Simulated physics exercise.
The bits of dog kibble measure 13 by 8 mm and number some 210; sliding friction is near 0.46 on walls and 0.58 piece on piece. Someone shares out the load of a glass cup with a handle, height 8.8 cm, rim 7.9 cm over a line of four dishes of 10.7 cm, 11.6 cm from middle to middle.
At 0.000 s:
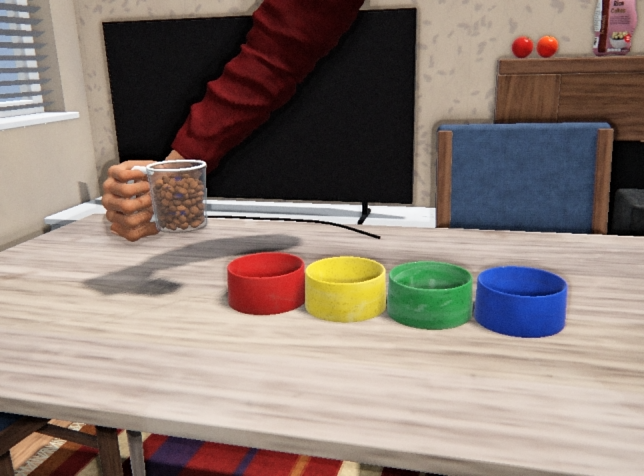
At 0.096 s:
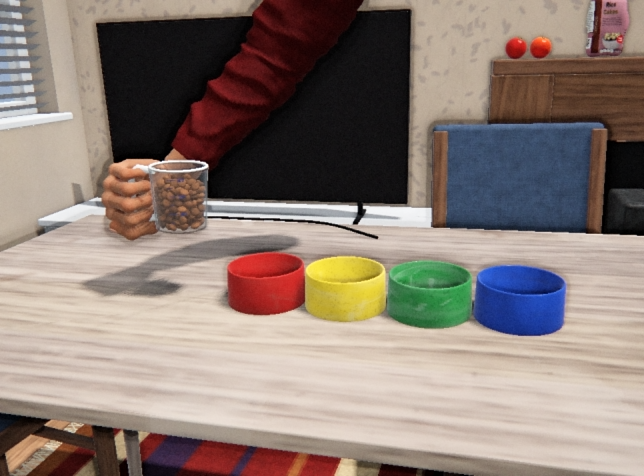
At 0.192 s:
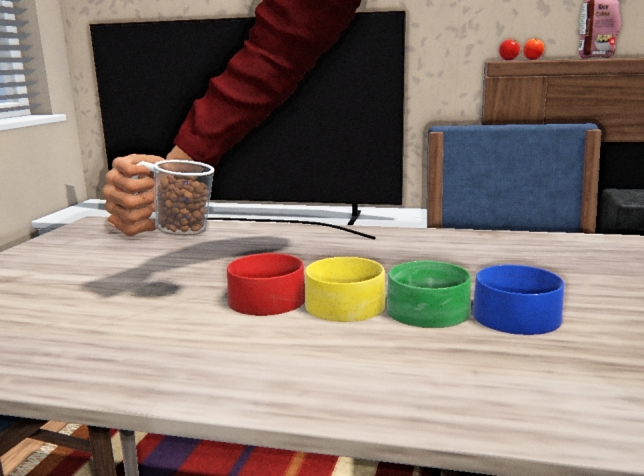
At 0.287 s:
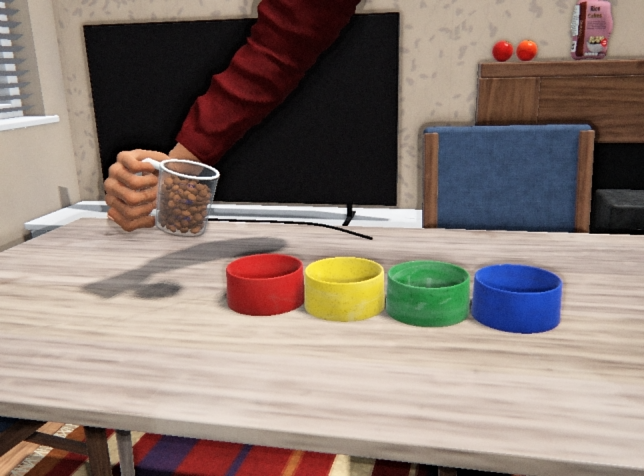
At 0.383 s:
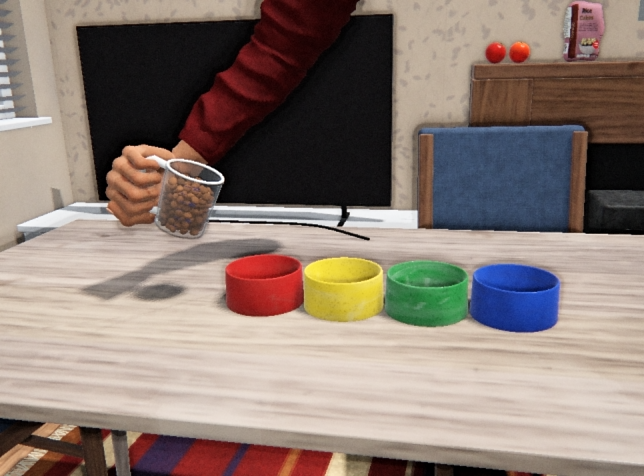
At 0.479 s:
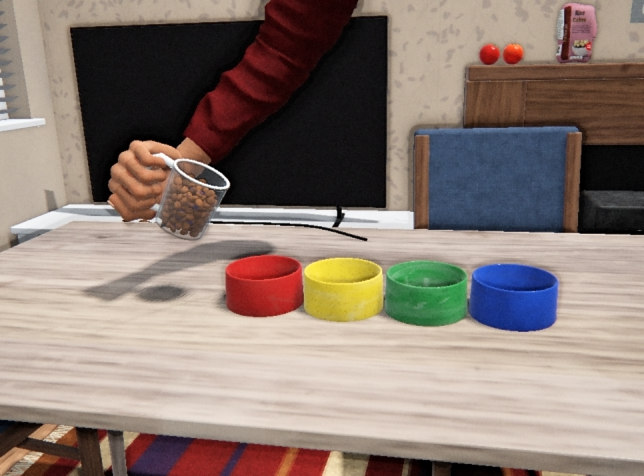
In a living room with a dark screen, a blue-backed chair and a striped rug, a pale wooden table is seen from slightly above. Red, yellow, green and blue dishes stand in a row from left to right, while a red-sleeved arm holds a glass cup of brown kibble at left. The hand steadily tilts the cup rightward, barely shifting it, as the camera drifts slightly.
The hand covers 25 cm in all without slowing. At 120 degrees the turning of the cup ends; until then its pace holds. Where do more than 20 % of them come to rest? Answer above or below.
Red above, blue below, green below, yellow below, counter below.
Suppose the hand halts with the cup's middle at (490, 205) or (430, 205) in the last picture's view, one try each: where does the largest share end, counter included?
Most goes to: Red; red.
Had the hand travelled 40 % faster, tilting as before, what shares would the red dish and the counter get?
In that case red 10, counter 20.
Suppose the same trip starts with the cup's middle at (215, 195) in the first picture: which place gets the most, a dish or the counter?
Most goes to: Yellow.
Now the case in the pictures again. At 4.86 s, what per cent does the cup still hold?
About 0 per cent.
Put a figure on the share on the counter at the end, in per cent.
Some 10 per cent.
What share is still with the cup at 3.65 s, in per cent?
Some 0 per cent of the load.
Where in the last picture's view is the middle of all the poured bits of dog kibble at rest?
Near (278, 288).
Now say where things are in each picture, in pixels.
Cup at (179, 196), tilt 0 degrees, lip at (202, 166), moved 0.0 cm; middle of the pieces at (182, 202); red dish at (266, 265); yellow dish at (345, 270); green dish at (430, 275); blue dish at (522, 281), in the first frame.
Cup at (180, 197), tilt 3 degrees, lip at (204, 168), moved 0.2 cm; middle of the pieces at (182, 203), in the second frame.
Cup at (183, 198), tilt 9 degrees, lip at (210, 173), moved 0.7 cm; middle of the pieces at (184, 204), in the third frame.
Cup at (185, 199), tilt 15 degrees, lip at (216, 177), moved 1.2 cm; middle of the pieces at (186, 205), in the fourth frame.
Cup at (187, 200), tilt 21 degrees, lip at (221, 182), moved 1.8 cm; middle of the pieces at (188, 206), in the fifth frame.
Cup at (191, 201), tilt 28 degrees, lip at (227, 187), moved 2.3 cm; middle of the pieces at (190, 207); red dish at (264, 268); yellow dish at (343, 271); green dish at (427, 274); blue dish at (514, 278). Its pace works out near 65 degrees a second; the hand travels 5 cm a second, in the sixth frame.
After 2.38 s, tilt 120 degrees; cup holds 0 %, red 90 %.
After 3.65 s, tilt 120 degrees; cup holds 0 %, red 90 %.
Then, at 4.86 s, tilt 120 degrees; cup holds 0 %, red 90 %.
In the end, at 5.2 s, red 90 %, blue 0 %, green 0 %, yellow 0 %, counter 10 %.
